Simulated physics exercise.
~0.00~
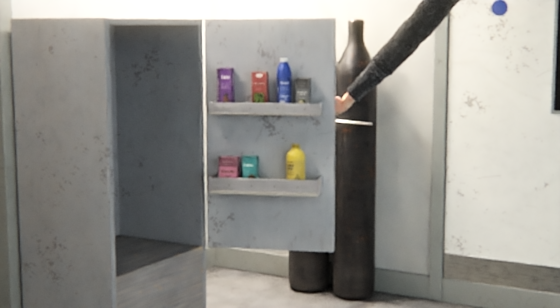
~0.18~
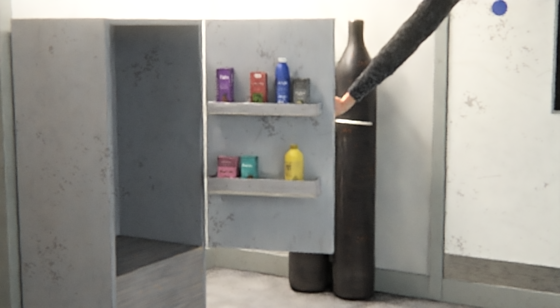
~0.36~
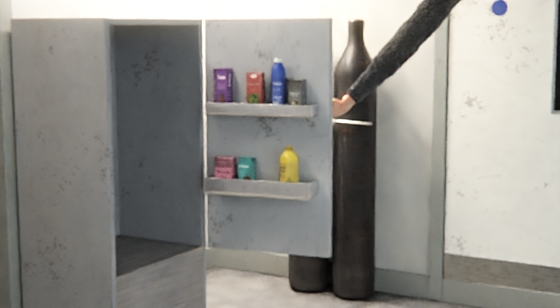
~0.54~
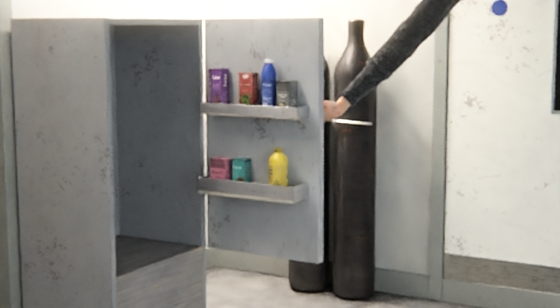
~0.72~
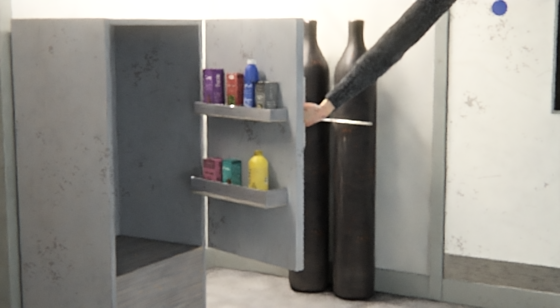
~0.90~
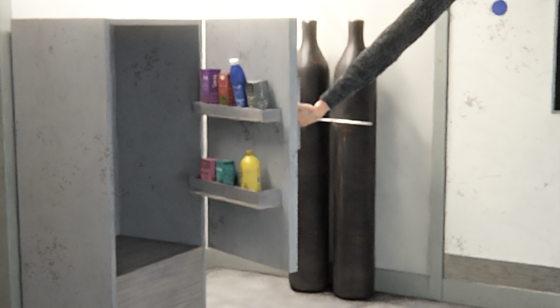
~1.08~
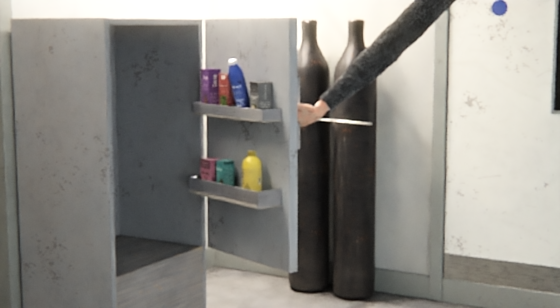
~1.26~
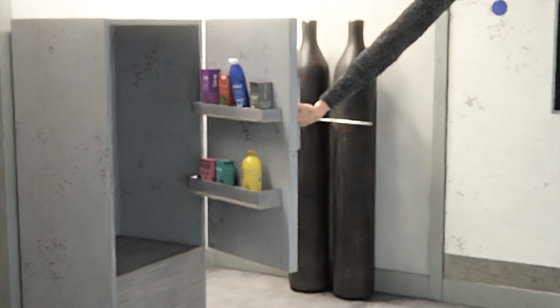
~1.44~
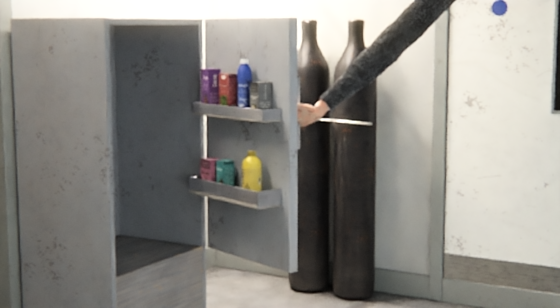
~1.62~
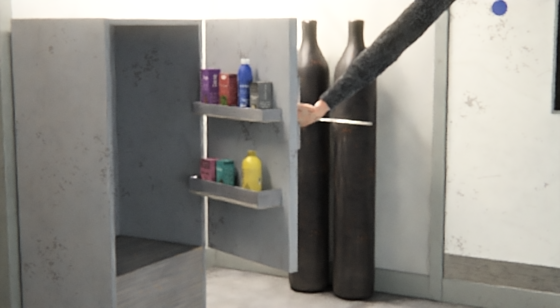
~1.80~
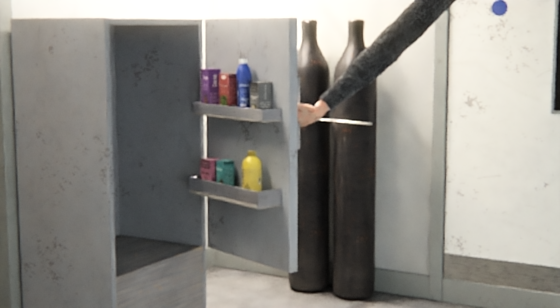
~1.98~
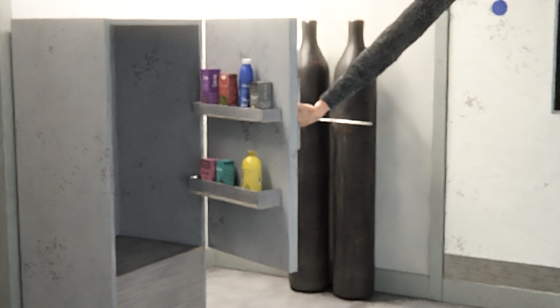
A grey locker door with cartons and bottles on its two racks was swung left toward the locker by a hand and stopped partway, making the blue bottle tilt before it settled upright again, with everything still in the racks.
